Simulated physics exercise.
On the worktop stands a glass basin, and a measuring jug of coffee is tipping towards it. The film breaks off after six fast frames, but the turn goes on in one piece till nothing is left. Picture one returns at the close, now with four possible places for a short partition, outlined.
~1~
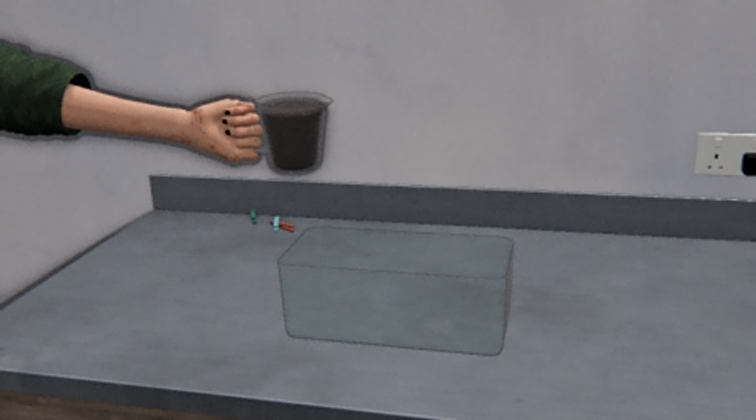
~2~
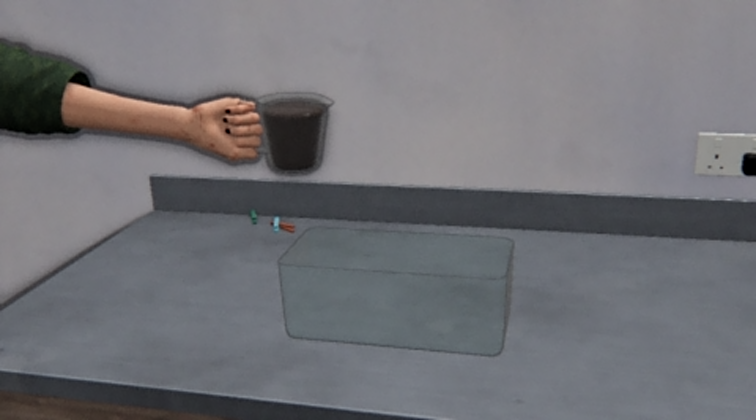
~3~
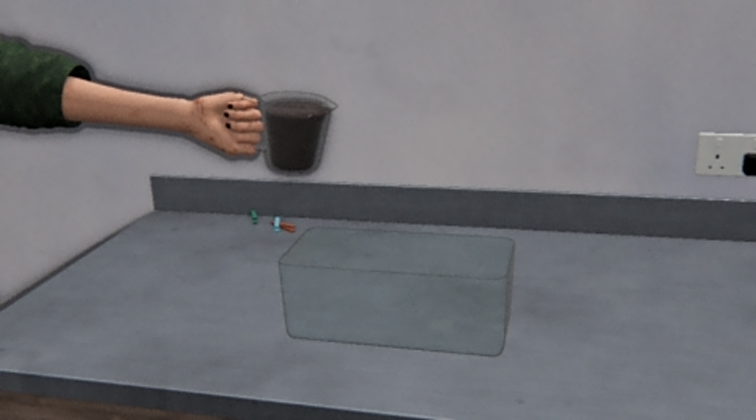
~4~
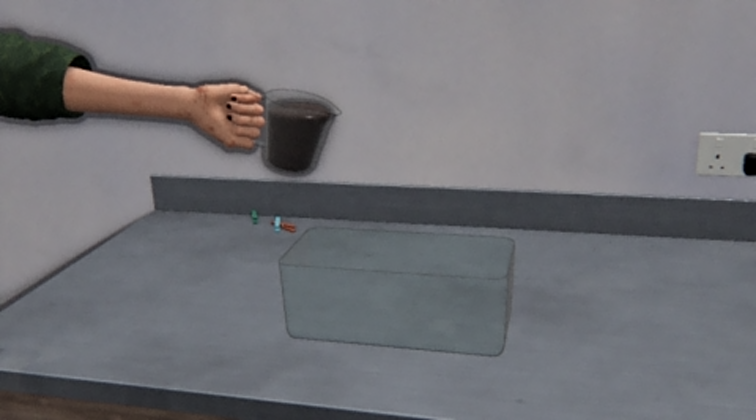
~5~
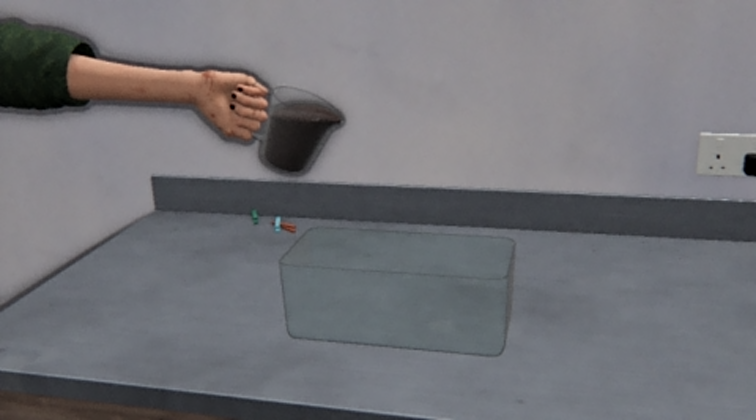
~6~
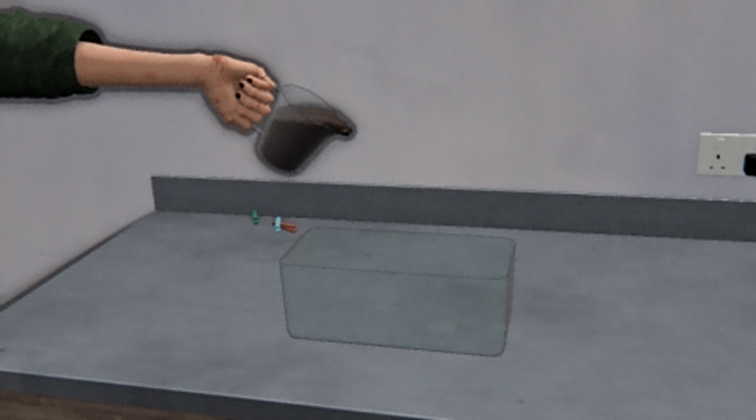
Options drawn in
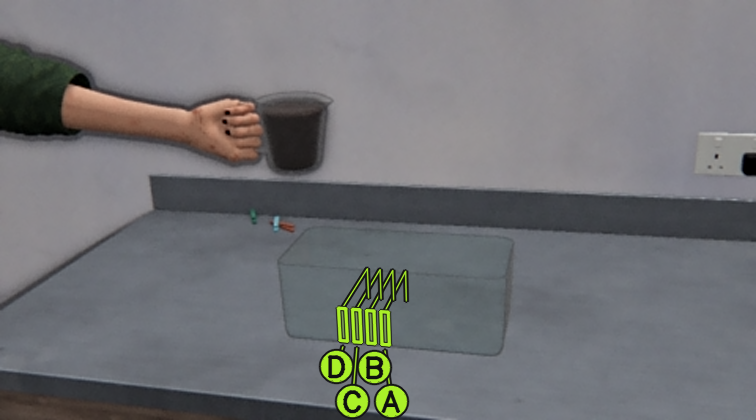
A hand in a dark green sleeve, reaching in from the left, holds a clear jug of dark brown coffee upright, then tilts it steadily to the right until the liquid reaches over the lip. Below it, an empty-looking rectangular glass basin stands on a grey worktop, with small coloured objects behind it. The fixed view looks slightly down towards a pale wall with a white socket at right.
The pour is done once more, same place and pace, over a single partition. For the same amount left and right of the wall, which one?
The best slot is B.
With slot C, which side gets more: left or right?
The right side.
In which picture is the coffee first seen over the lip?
In picture 6.
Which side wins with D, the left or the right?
The right side.
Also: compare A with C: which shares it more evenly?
A.
On the marked copy, A at (384, 350); B at (370, 349); C at (356, 347); D at (343, 346).
If A is chosen, about 77 % ends left of the wall and 19 % right of it; 5 % is lost outside.
If B is chosen, about 48 % ends left of the wall and 50 % right of it.
If C is chosen, about 12 % ends left of the wall and 87 % right of it.
If D is chosen, about 4 % ends left of the wall and 94 % right of it.
